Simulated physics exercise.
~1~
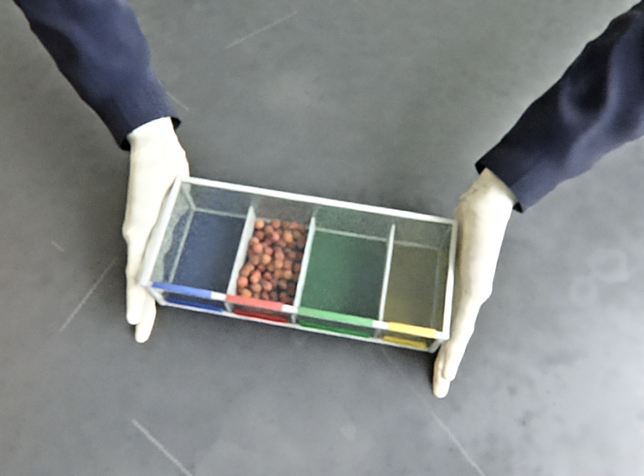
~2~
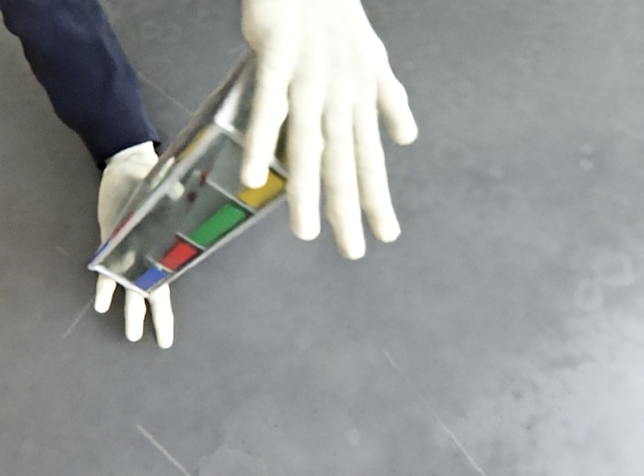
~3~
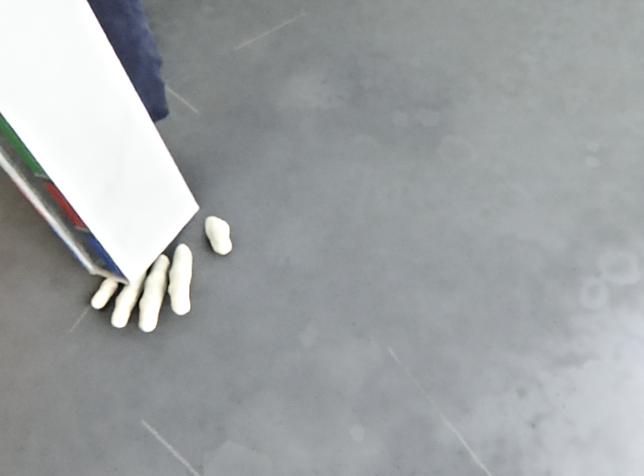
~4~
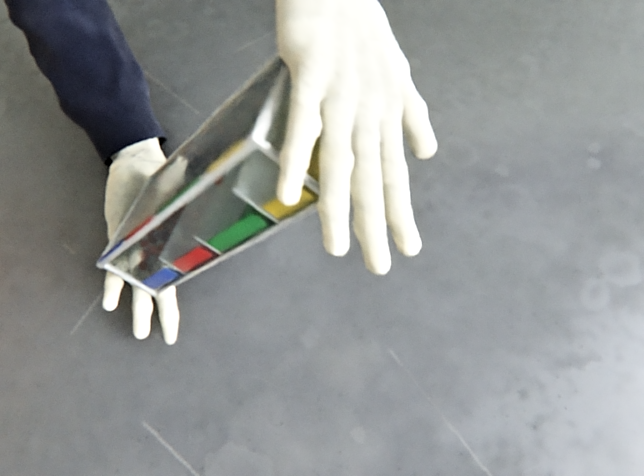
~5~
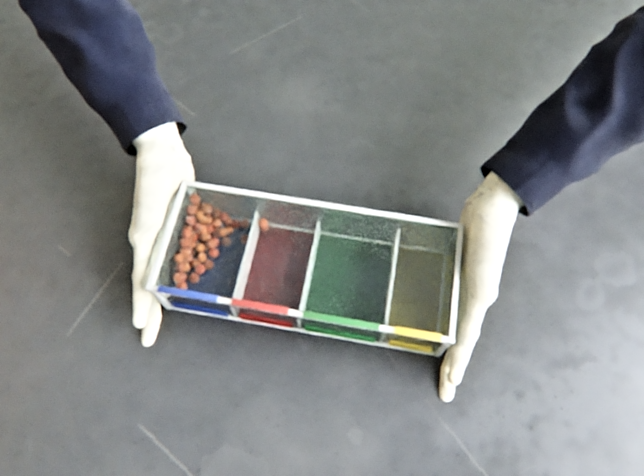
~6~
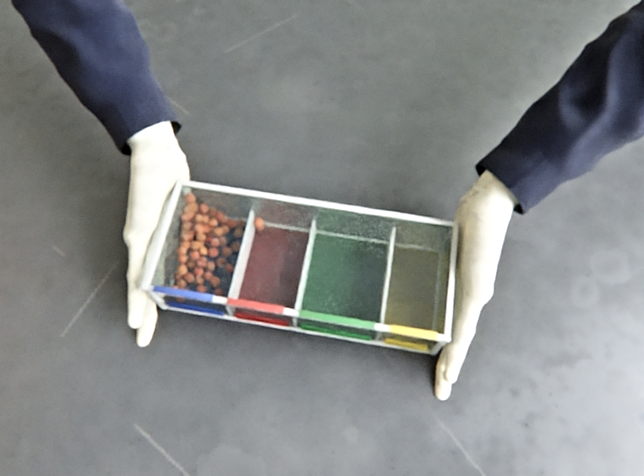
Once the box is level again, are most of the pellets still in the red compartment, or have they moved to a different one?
Most of them have moved to the blue compartment, with only a little left in the red one. The green and yellow compartments are empty.
Clear four-part box of reddish pellets being tipped steeply by two pale hands, then lowered level, leaving most pellets in the blue compartment.
